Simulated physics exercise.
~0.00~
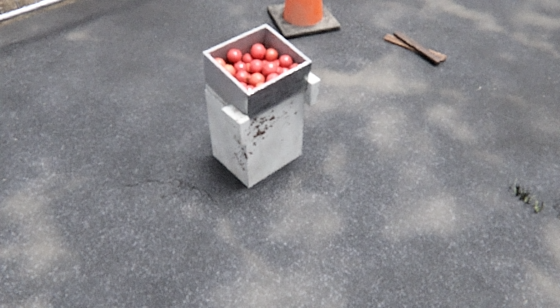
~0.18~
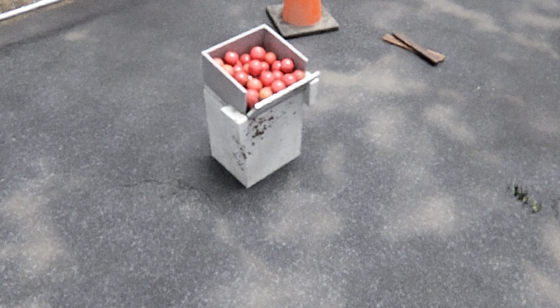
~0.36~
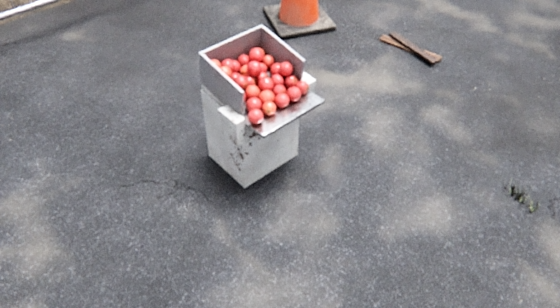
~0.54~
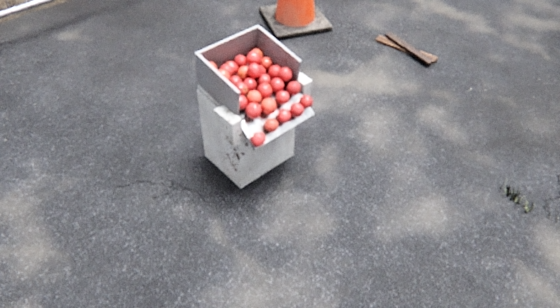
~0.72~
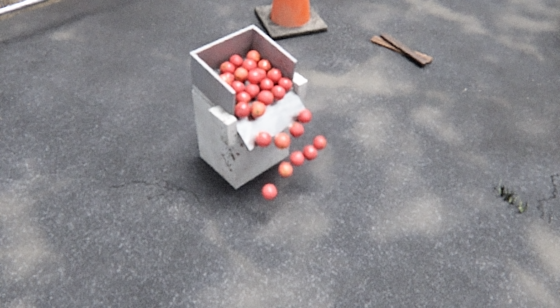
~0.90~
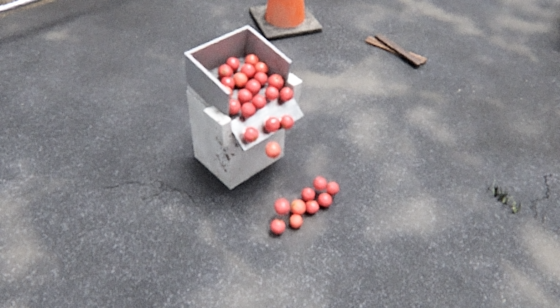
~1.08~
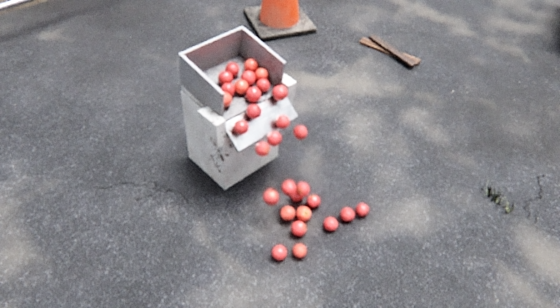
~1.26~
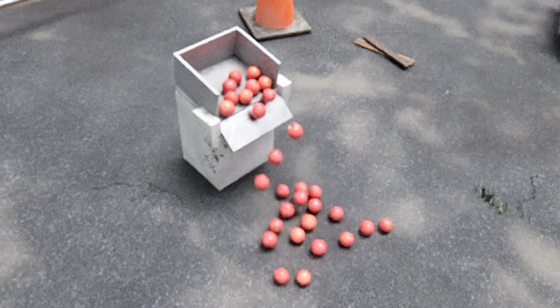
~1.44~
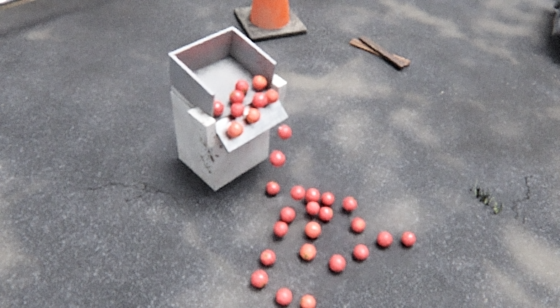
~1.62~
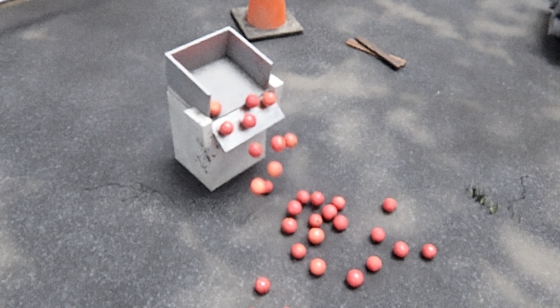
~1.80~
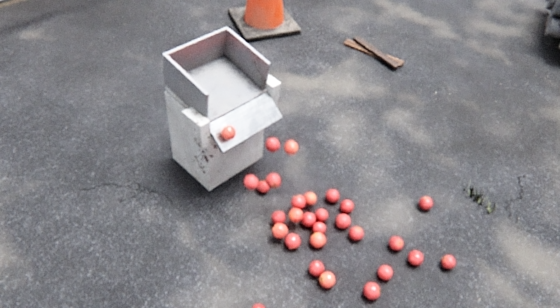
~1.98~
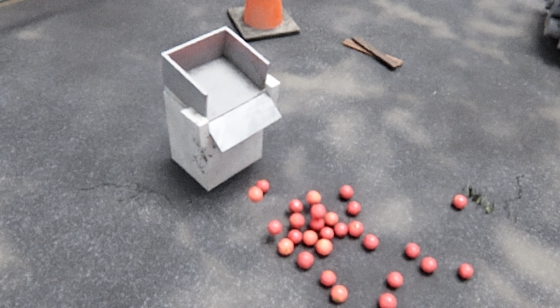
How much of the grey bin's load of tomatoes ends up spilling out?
Well over half of the tomatoes leave the bin, and by the end it looks empty.
A grey display bin full of red tomatoes sits on a pale, scuffed stand on dark asphalt, seen from above, with an orange cone behind it and two crossed strips of brown material to the upper right. The flap on the bin's front right side swings down, and the tomatoes slide forward onto it. They tumble over its edge in a steady stream, landing and rolling out toward the lower right as the view pans slightly right. The heap inside shrinks until the last few tomatoes drop off. The bin ends empty, its flap hanging open, with tomatoes scattered across the ground.
